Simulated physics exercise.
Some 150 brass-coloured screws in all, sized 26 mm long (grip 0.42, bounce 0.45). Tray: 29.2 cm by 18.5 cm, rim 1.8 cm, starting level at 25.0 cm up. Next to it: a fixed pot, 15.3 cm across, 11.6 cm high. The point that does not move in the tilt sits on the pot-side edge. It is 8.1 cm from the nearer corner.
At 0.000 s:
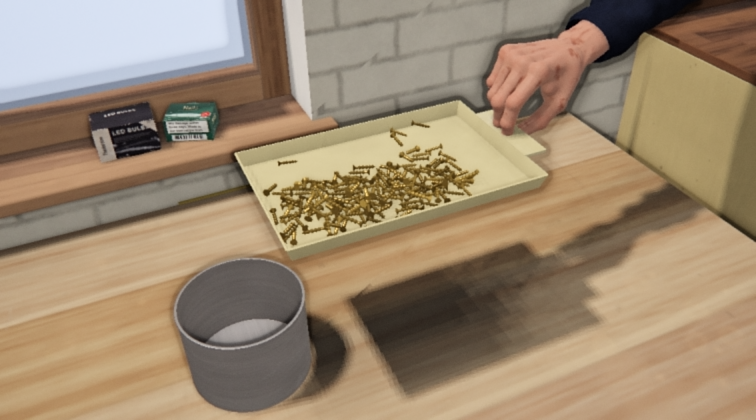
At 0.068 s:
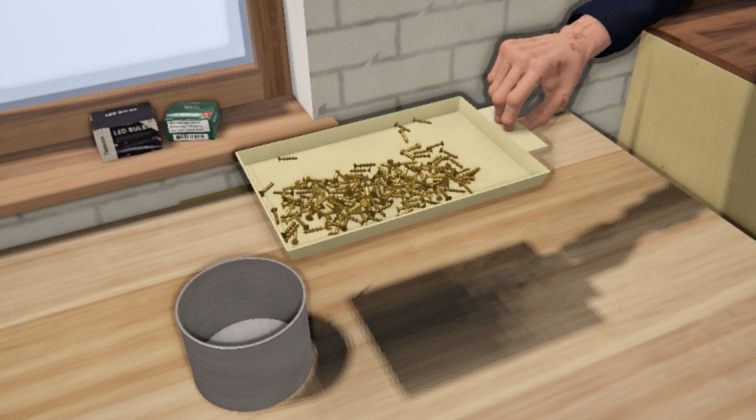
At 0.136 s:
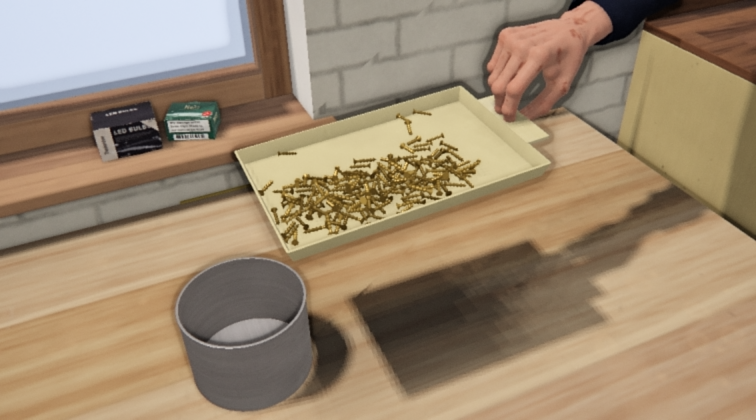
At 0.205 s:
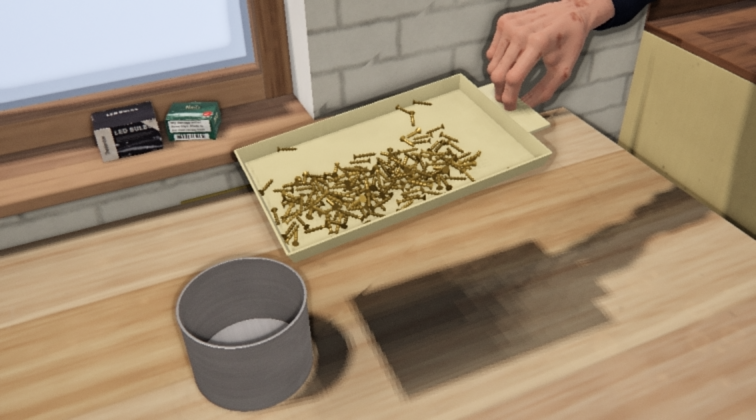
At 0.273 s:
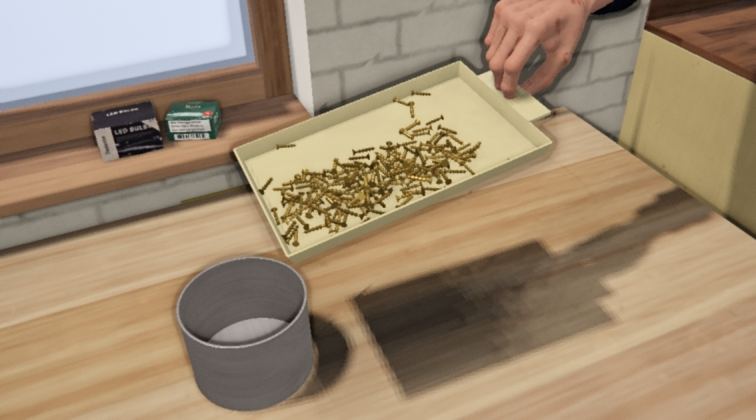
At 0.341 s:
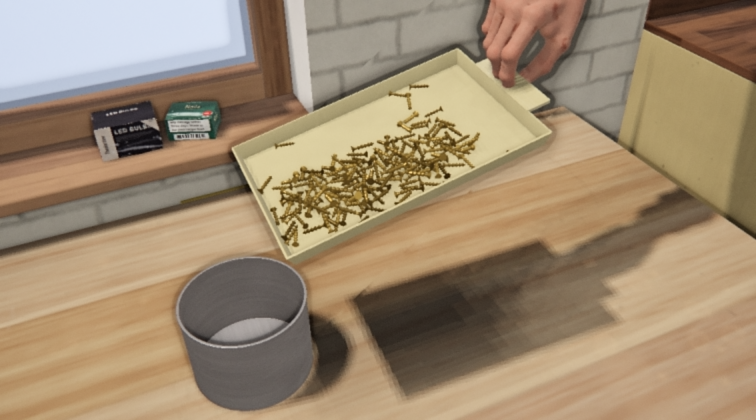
A hand at the right end of a cream tray of brass-coloured screws slowly raised that end, tilting the tray down toward the left front, while the grey pot on the wooden table stayed still.
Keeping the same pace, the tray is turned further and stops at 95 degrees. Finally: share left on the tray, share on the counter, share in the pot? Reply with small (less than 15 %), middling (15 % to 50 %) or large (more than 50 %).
Tray - small, counter - large, pot - middling.
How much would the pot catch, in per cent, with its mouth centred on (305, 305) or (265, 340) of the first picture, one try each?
The shares would be near 35 and 95 per cent respectively.
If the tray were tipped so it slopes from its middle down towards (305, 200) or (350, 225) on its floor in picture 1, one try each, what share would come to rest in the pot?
That would be close to 75 per cent, then close to 5 per cent.
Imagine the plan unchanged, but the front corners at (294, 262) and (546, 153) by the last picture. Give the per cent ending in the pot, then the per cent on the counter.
The pot gets 0 and the counter 100.
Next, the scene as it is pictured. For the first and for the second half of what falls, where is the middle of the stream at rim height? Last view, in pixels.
(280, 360) first, (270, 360) later, roughly.
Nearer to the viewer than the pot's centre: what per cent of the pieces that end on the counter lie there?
About 100 percent of the spill.
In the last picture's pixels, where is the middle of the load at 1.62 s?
Look near (280, 253) in the last picture.
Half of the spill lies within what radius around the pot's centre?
I'd say close to 14 centimetres.
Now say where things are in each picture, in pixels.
In the first picture, tray tilt 0 degrees, front corners at (290, 246) and (541, 173); middle of the pieces at (373, 192); pot at (240, 300).
In the second picture, tray tilt 1 degrees, front corners at (291, 246) and (542, 170); middle of the pieces at (375, 191).
In the third picture, tray tilt 4 degrees, front corners at (291, 247) and (543, 161), lowest corner left front; middle of the pieces at (374, 187).
In the fourth picture, tray tilt 7 degrees, front corners at (291, 249) and (544, 152), lowest corner left front; middle of the pieces at (374, 183).
In the fifth picture, tray tilt 10 degrees, front corners at (291, 251) and (545, 141), lowest corner left front; middle of the pieces at (373, 179).
In the sixth picture, tray tilt 14 degrees, front corners at (290, 252) and (544, 131), lowest corner left front; middle of the pieces at (372, 176); pot at (242, 299). The tray's pace is about 50 degrees a second.
After 1.11 s, tilt 52 degrees; the tray holds 100 %, the pot 0 %.
Then, at 1.62 s, tilt 77 degrees; the tray holds 65 %, the pot 10 %.
After 2.20 s, tilt 95 degrees; the tray holds 0 %, the pot 25 %.
By 3.2 s all is still; tray 0 %, counter 75 %, pot 25 %.
